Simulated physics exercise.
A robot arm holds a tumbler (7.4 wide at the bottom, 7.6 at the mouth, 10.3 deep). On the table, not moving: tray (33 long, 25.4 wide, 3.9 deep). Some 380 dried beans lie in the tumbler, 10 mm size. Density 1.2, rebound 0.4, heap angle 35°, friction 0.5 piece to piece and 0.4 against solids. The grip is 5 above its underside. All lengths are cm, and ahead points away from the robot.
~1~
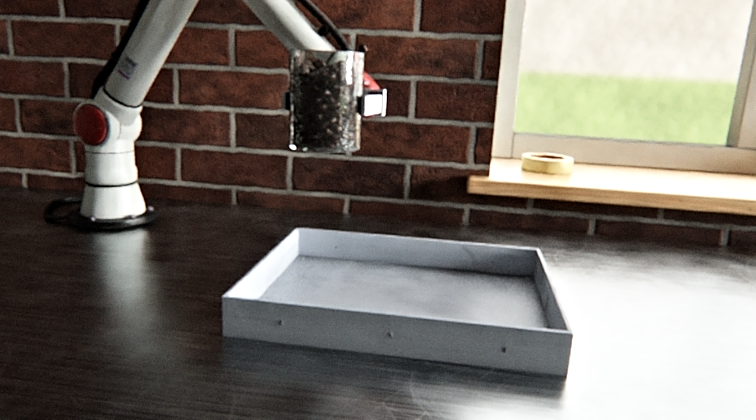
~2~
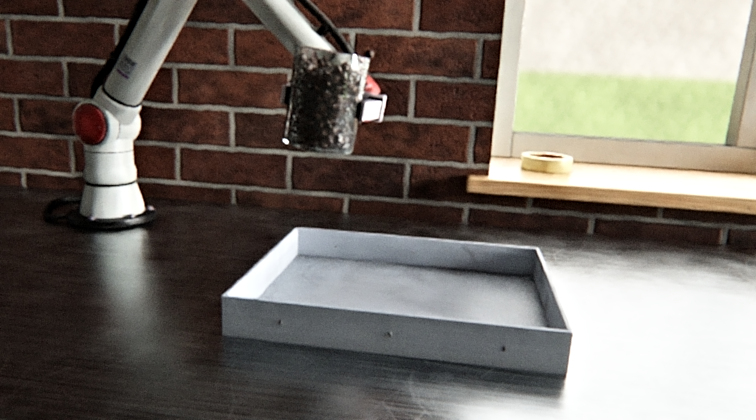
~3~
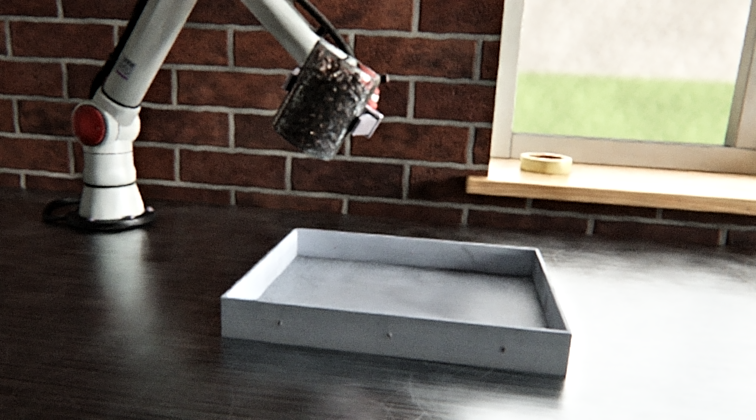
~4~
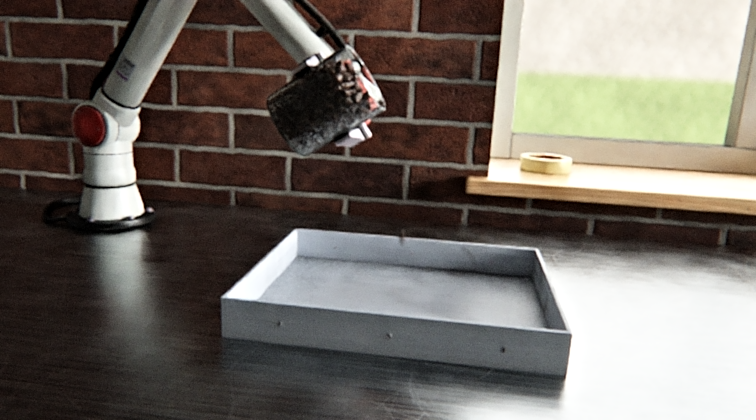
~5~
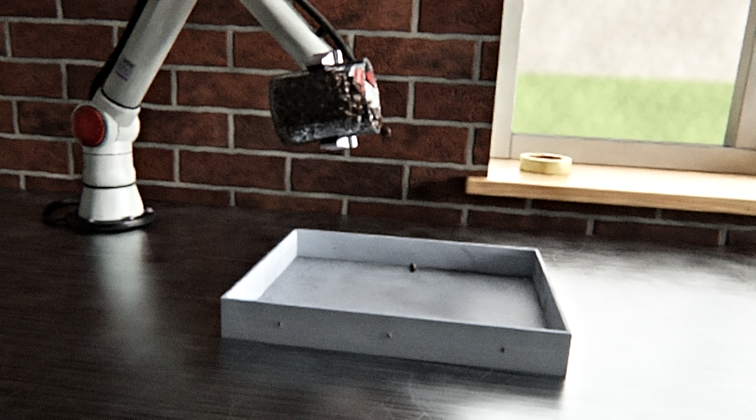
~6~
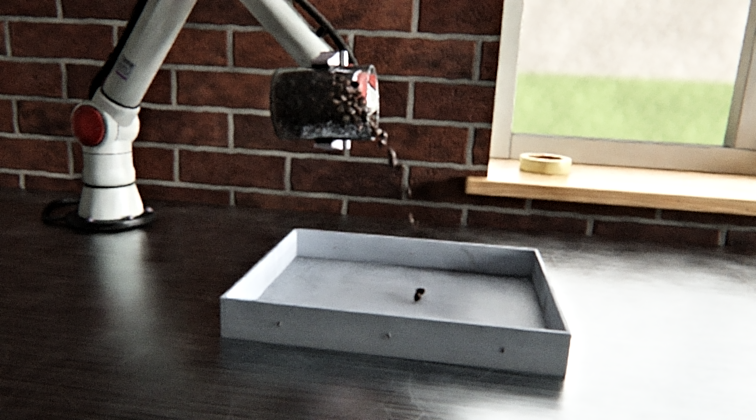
In this clip, a robot arm tips a clear tumbler of dark dried beans from upright to nearly horizontal above a gray tray on a table, and a few beans drop into the tray before a thin trickle leaves the rim.
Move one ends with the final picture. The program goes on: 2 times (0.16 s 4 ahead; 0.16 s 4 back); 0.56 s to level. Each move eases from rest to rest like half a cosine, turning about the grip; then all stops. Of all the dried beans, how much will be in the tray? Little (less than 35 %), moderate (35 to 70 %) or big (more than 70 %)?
Share in the tray: Moderate (35 to 70 %).
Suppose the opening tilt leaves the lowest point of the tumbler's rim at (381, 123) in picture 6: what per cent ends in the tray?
About 15 per cent.
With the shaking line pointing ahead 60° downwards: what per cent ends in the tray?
Some 15 per cent.
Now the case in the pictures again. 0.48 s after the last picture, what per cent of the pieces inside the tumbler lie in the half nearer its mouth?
Some 50 per cent.
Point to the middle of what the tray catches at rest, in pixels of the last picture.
At about (425, 299).
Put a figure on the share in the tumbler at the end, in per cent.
Roughly 55 per cent.
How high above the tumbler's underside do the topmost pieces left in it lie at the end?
Some 7.5 cm.
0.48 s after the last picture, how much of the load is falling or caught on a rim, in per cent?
About 1 per cent.
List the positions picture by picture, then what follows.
The first picture shows tumbler middle at (326, 102), level; upper third of the load around (326, 81), from x 295 to 365, top at y 50; 382 in the tumbler.
The second picture shows tumbler middle at (325, 101), tilted 8° forward; upper third of the load around (326, 80), from x 290 to 370, top at y 55.
The third picture shows tumbler middle at (325, 102), tilted 30° forward; upper third of the load around (327, 84), from x 280 to 385, top at y 55; 381 in the tumbler, 1 in flight or on a rim.
The fourth picture shows tumbler middle at (325, 103), tilted 56° forward; upper third of the load around (330, 87), from x 275 to 400, top at y 65; 381 in the tumbler, 1 in the tray.
The fifth picture shows tumbler middle at (325, 104), tilted 78° forward; upper third of the load around (322, 89), from x 280 to 415, top at y 75; 380 in the tumbler, 1 in the tray, 1 in flight or on a rim.
The sixth picture shows tumbler middle at (325, 104), tilted 86° forward; upper third of the load around (315, 89), from x 280 to 420, top at y 75; 373 in the tumbler, 2 in the tray, 7 in flight or on a rim.
Then, 0.48 s after the last picture, tilted 86° forward, highest piece 24 above the table; 273 in the tumbler, 105 in the tray, 4 in flight or on a rim.
Then, 0.96 s after the last picture, tilted 33° forward, highest piece 26 above the table; 204 in the tumbler, 178 in the tray.
Then, 1.40 s after the last picture, level, highest piece 25 above the table; 204 in the tumbler, 178 in the tray.
Then, 2.45 s after the last picture, level, highest piece 25 above the table; 204 in the tumbler, 178 in the tray.
Final count, 204 in the tumbler, 178 in the tray. That is 47 % in the tray.
